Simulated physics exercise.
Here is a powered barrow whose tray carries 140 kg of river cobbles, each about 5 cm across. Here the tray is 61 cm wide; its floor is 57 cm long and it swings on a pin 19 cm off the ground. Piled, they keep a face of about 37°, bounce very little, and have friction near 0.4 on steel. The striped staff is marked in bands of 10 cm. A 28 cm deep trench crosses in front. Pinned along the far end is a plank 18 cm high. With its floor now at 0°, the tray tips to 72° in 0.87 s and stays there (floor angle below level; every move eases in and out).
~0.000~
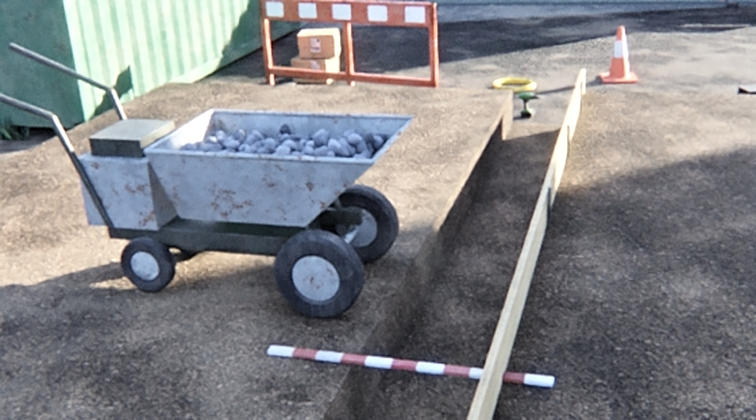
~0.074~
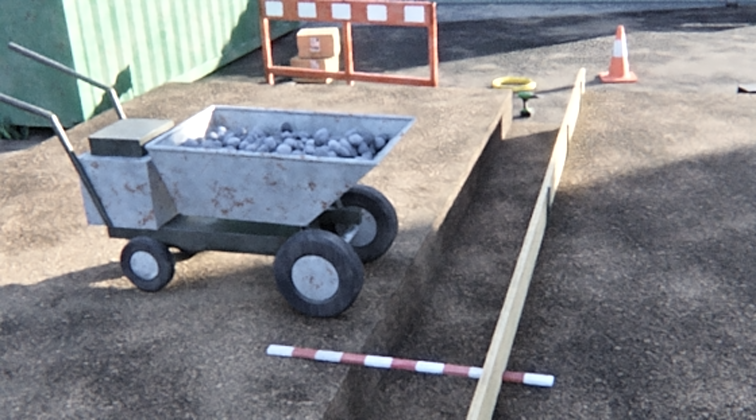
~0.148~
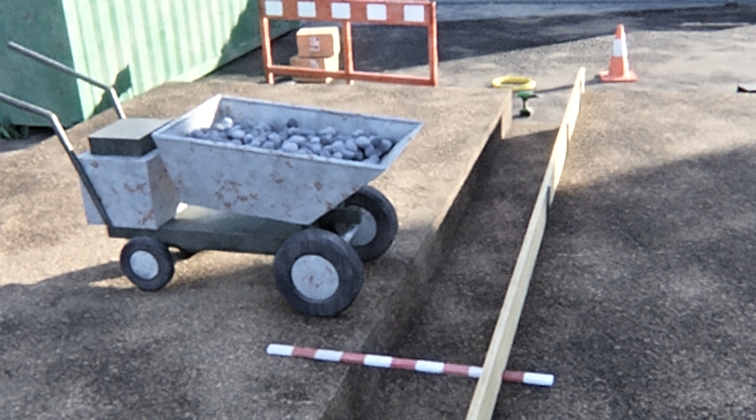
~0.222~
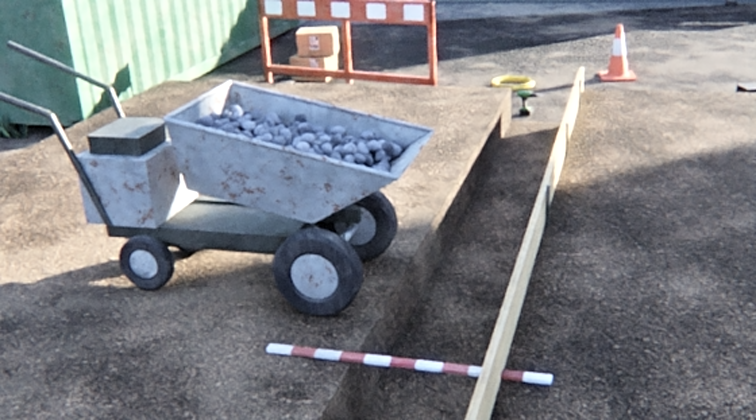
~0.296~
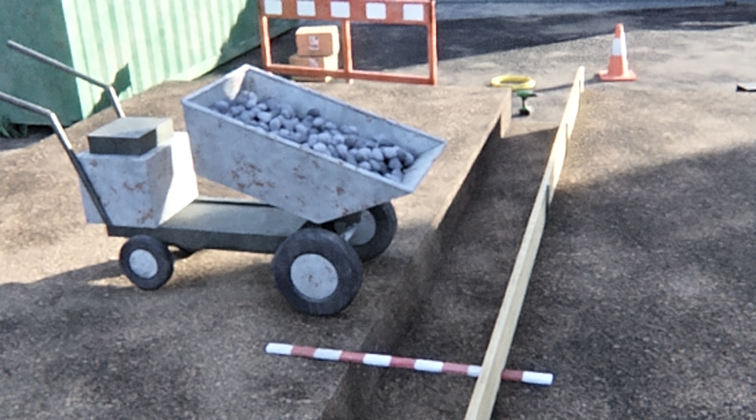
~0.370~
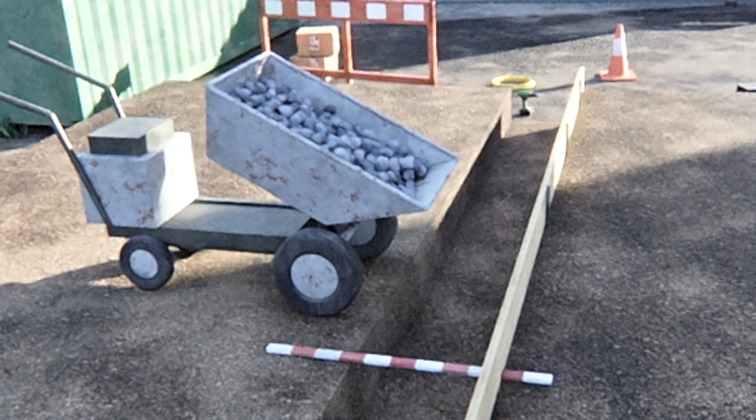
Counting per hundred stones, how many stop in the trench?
Some 93.
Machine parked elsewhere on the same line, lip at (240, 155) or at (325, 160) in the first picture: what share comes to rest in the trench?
From the first place around 65 per cent, from the other around 100.
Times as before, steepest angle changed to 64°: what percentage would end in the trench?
It would be close to 85 percent.
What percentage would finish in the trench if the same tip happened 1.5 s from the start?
That would give about 95 percent.
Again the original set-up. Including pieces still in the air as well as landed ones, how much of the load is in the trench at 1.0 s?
I'd say near 35 per cent at that time.
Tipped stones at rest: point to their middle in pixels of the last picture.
The middle should be near (477, 340).
After 0.6 s the floor is at 61°; 100 % in the tray; the foremost stones are at (460, 247).
After 1.0 s the floor is at 72°; 65 % in the tray, 34 % in the trench, 1 % past the trench; the foremost stones are at (529, 257).
After 1.3 s the floor is at 72°; 20 % in the tray, 73 % in the trench, 7 % past the trench; the foremost stones are at (649, 304).
After 3.3 s the floor is at 72°; 0 % in the tray, 93 % in the trench, 7 % past the trench; the foremost stones are at (717, 305).
